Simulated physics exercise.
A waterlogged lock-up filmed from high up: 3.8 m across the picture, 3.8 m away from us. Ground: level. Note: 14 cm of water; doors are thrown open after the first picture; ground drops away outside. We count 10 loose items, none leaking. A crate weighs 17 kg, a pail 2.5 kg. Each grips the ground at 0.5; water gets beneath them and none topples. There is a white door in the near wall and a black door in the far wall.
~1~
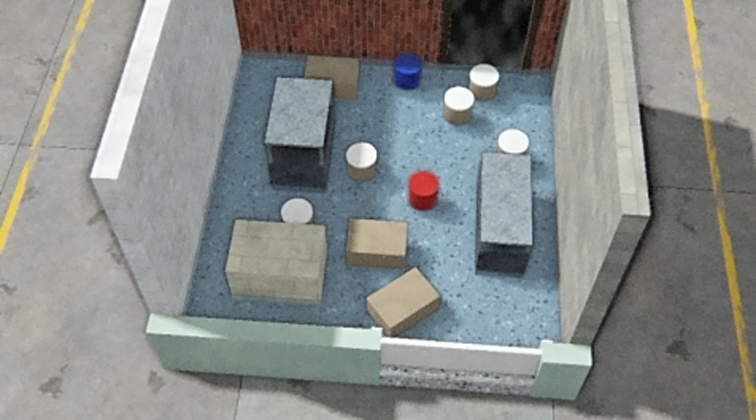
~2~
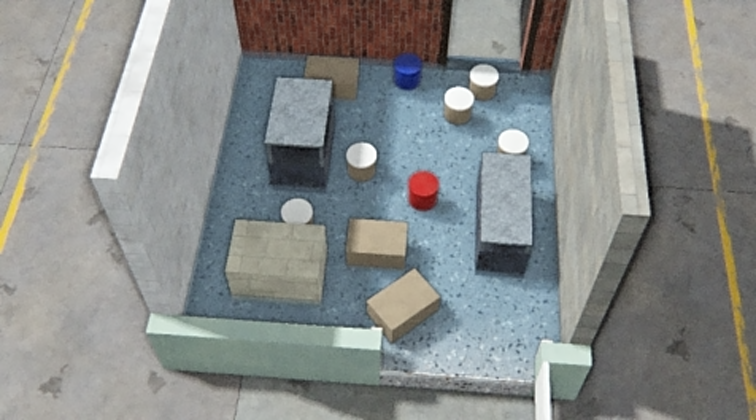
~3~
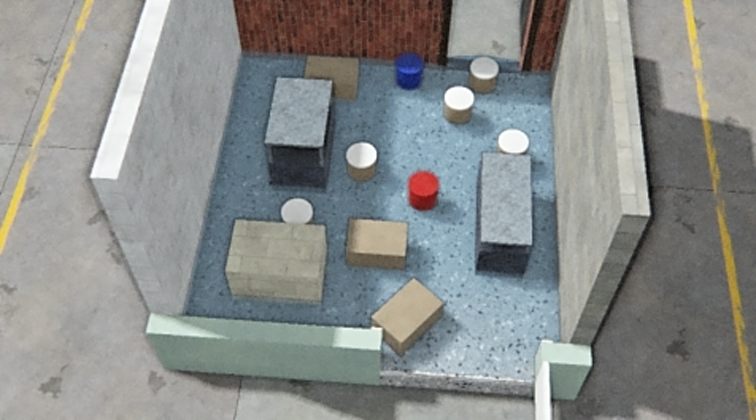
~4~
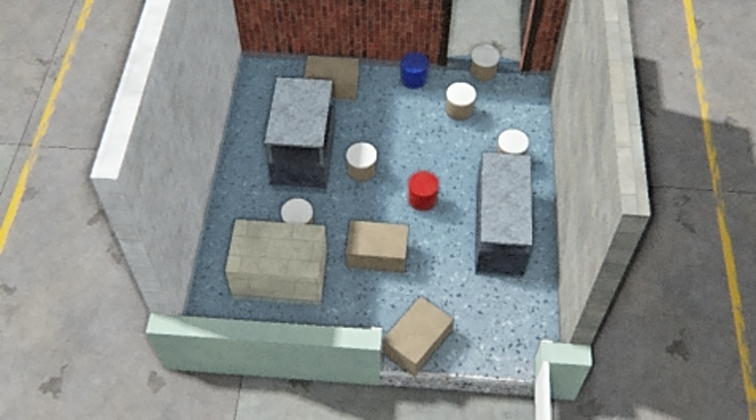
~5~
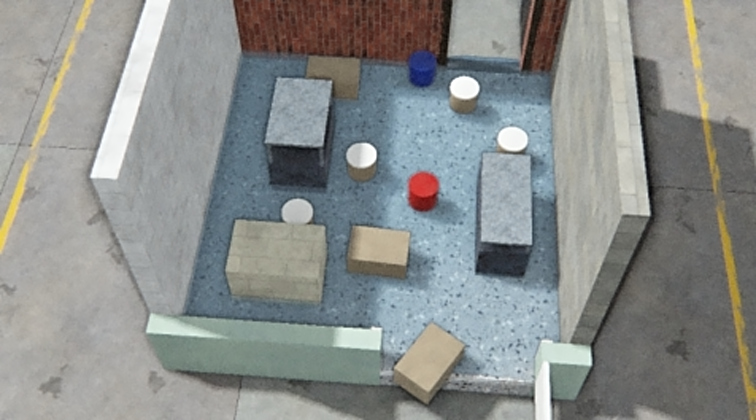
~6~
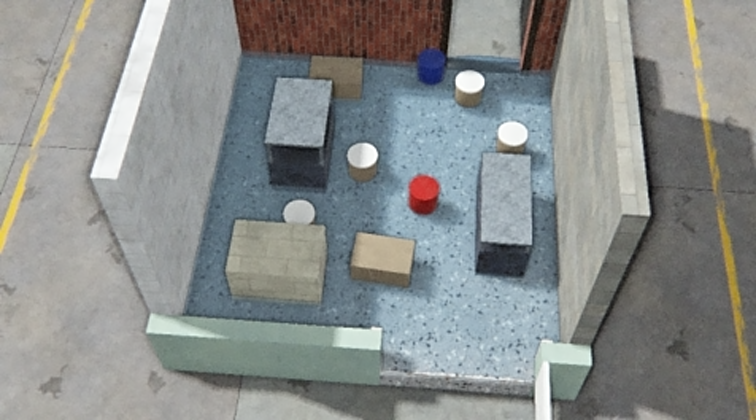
A tan box slid out through the opened white door in the near wall, while a white-topped tub left through the far doorway and the blue pail drifted a little to the right.
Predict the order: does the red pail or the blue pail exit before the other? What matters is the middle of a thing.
It is the blue one that exits before the other.
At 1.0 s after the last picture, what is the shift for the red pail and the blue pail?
20 and 80 cm, roughly.
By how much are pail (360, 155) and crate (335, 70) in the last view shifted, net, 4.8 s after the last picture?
Respectively, 60 cm and 120 cm.
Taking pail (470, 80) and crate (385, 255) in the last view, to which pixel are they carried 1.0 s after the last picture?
Around (490, 59) and (402, 277).
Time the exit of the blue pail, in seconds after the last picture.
Exit time: About 1.0 s.
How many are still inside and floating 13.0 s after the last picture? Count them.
That would be 2 of them.
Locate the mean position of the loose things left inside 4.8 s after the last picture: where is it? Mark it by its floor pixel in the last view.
Centred roughly on (448, 205).
Then, 1.0 s after the last picture the red pail is near (434, 198), 0.2 m from its start, afloat; the blue pail is near (465, 50), 0.7 m from its start, afloat; 2 of 10 are out; 8 afloat.
Then, 4.8 s after the last picture the red pail is near (459, 272), 1.1 m from its start, afloat; the blue pail has gone out (1.2 s after the last picture); 5 of 10 are out; 5 afloat.
Then, 9.0 s after the last picture the red pail has gone out (7.3 s after the last picture); the blue pail has gone out (1.2 s after the last picture); 7 of 10 are out; 2 afloat.
Then, 13.0 s after the last picture the red pail has gone out (7.3 s after the last picture); the blue pail has gone out (1.2 s after the last picture); 7 of 10 are out; 2 afloat.
